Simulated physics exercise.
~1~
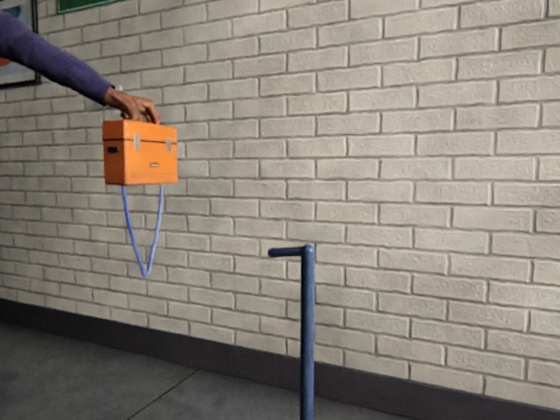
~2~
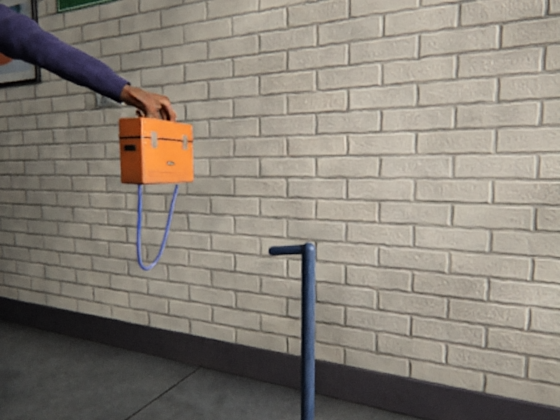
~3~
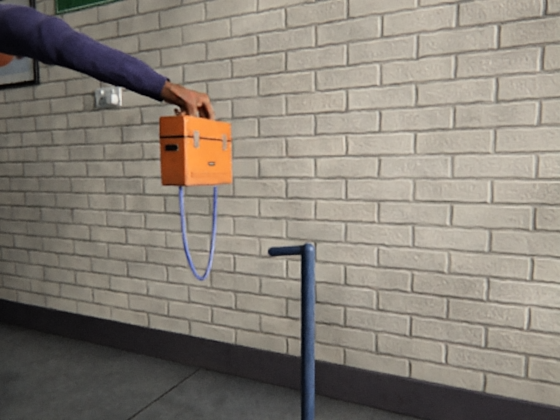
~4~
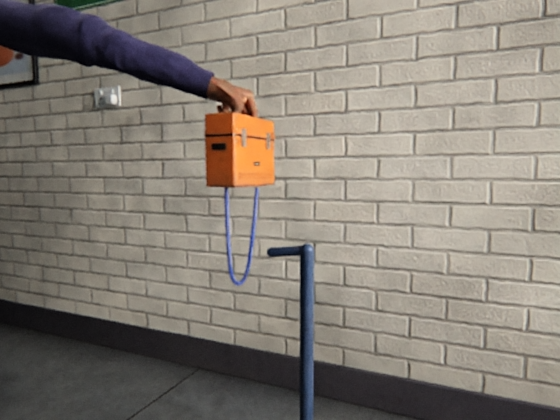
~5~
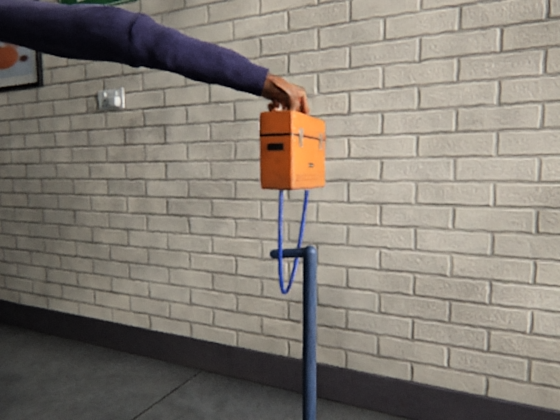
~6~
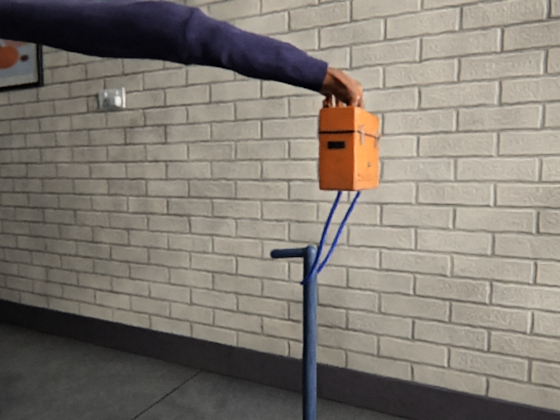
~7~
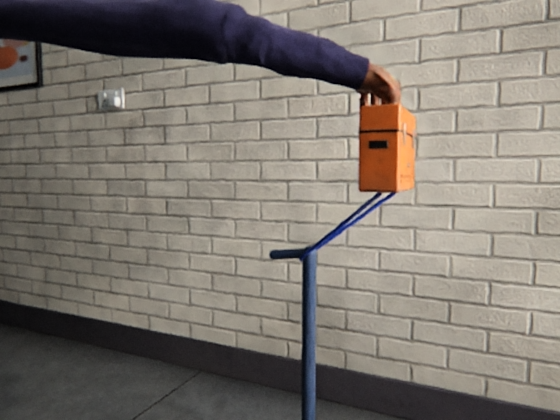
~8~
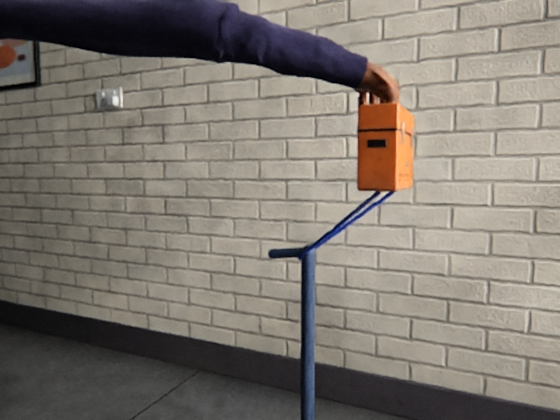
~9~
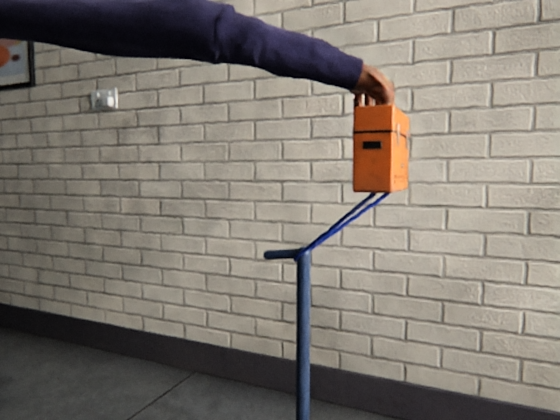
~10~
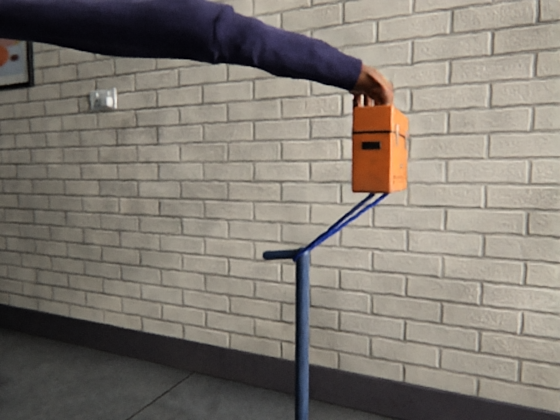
An orange case with a blue loop dangling beneath it was carried to the right by an outstretched arm, past a hooked blue post, until the loop caught and pulled tight against the post and the hand stopped, still holding the case upright.
